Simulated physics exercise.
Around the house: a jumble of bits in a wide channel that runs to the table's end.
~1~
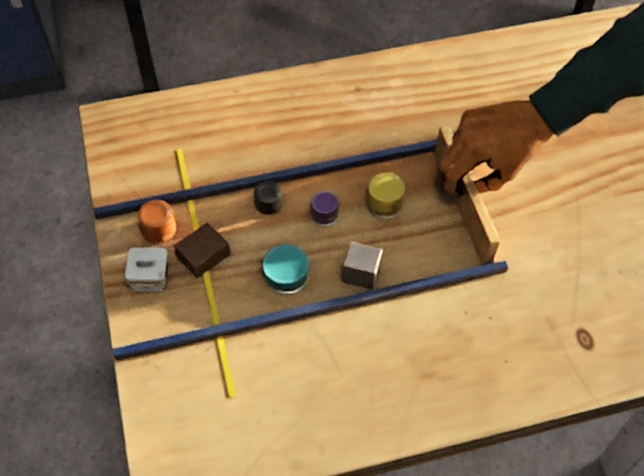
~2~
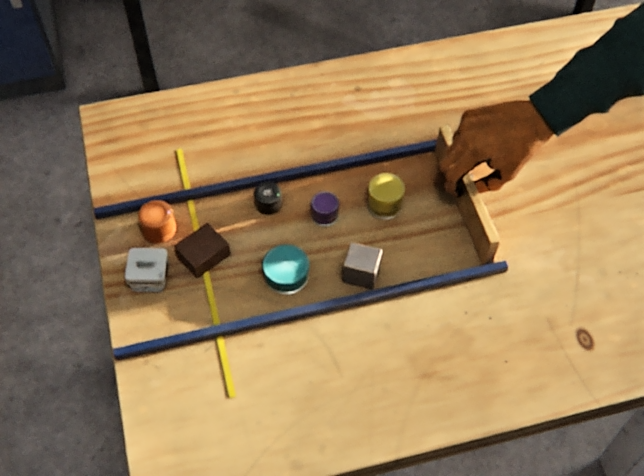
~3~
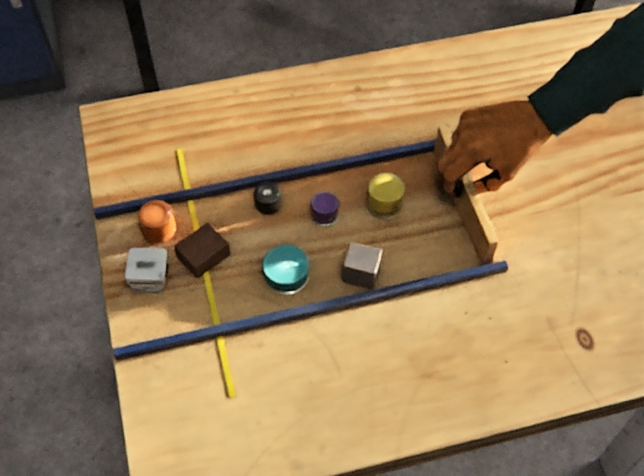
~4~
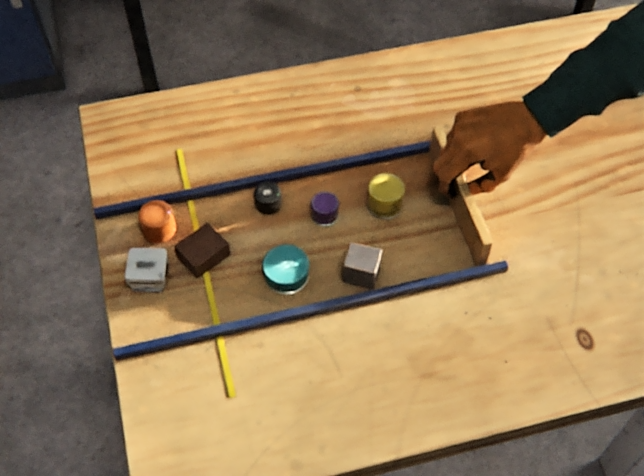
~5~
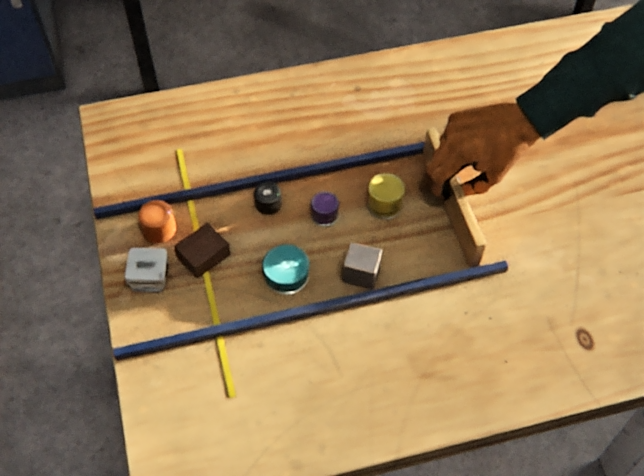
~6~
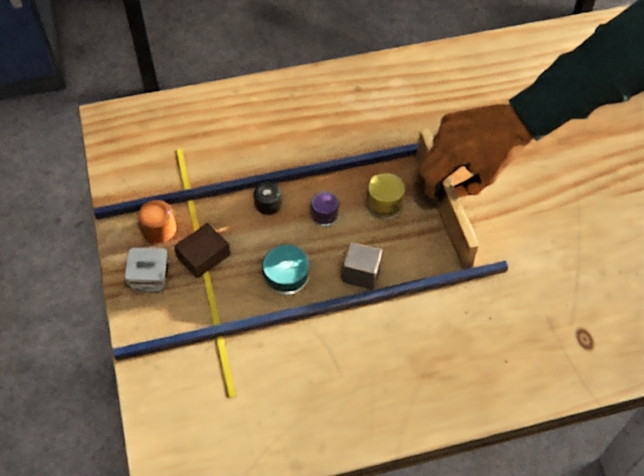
In the video, a hand holds a wooden board upright at the right of a channel between blue rails on a table, then slides it slightly left, while the small blocks and round, lidded items inside stay still.
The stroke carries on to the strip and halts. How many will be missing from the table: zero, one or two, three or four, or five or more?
Here the number that fall off is zero.
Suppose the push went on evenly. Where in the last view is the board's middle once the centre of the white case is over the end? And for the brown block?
At (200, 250) for the white case; at (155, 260) for the brown block.
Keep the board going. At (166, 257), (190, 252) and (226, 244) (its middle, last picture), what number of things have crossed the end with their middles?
Place by place, 2, 1 and 0.
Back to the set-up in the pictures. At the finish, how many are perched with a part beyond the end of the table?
The number is 1.
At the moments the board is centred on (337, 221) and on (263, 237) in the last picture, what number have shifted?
3 and 6.
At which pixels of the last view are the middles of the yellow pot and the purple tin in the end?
About (180, 239), and the other about (155, 227).
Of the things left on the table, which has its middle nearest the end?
It is the white case.
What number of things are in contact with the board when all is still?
It touches 4.
Early on, none off yet; white case at rest near (148, 270); orange lid at rest near (157, 222); brown block at rest near (203, 250).
Finally, the number that fall off is zero.
